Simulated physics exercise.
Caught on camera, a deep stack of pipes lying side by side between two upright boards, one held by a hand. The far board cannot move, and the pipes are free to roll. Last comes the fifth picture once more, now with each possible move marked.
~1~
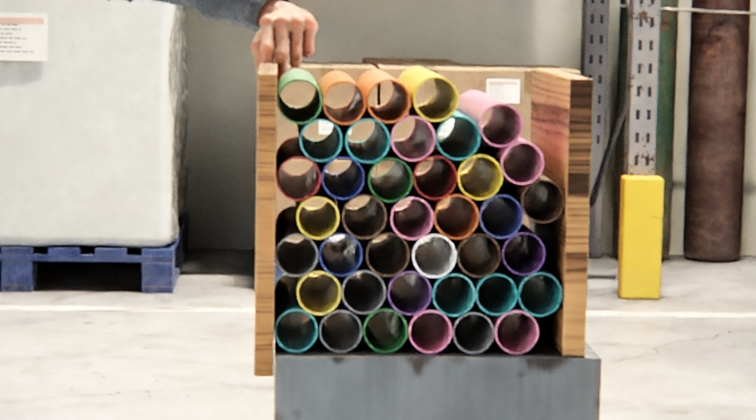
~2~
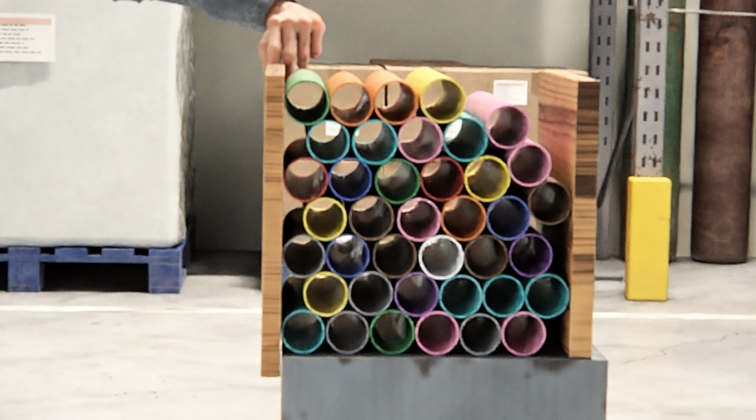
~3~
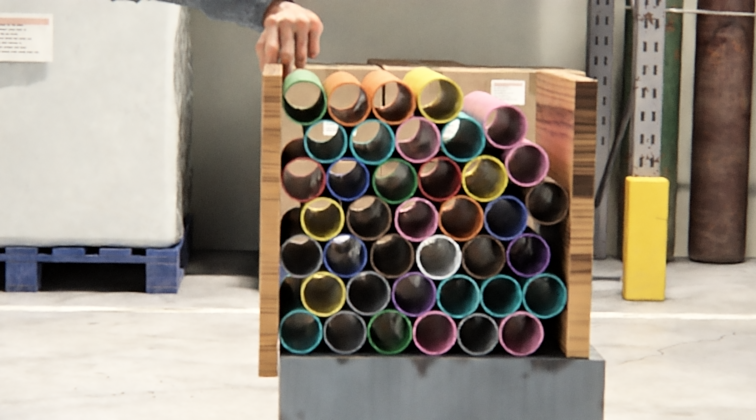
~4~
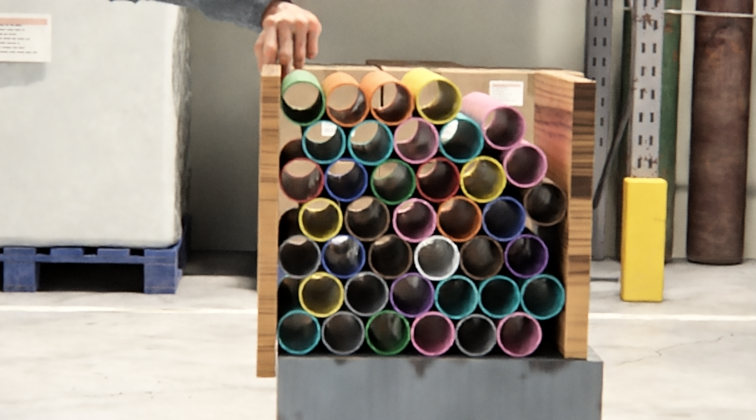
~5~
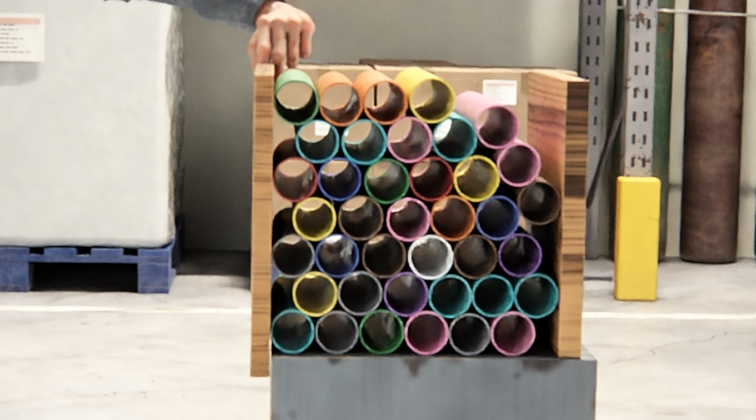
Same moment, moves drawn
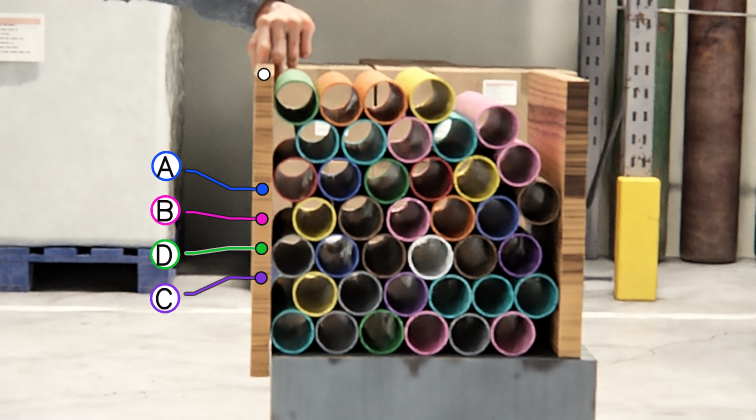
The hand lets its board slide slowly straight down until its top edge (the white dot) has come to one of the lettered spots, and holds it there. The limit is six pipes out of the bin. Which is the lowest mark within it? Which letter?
No lower than C.
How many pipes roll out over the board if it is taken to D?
At D the number is four.
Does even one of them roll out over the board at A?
Yes, at A.
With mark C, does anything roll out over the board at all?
At C: Yes.
On the marked copy, A at (262, 189); B at (262, 219); C at (261, 278); D at (262, 248); the white dot at (264, 74).
Following C. Soon after the start, top of the board (272, 161).
Later, top of the board (271, 259).
In the end, top of the board (271, 276), four out over the board.
As for the rest, A one out over the board; B four out over the board; D four out over the board.
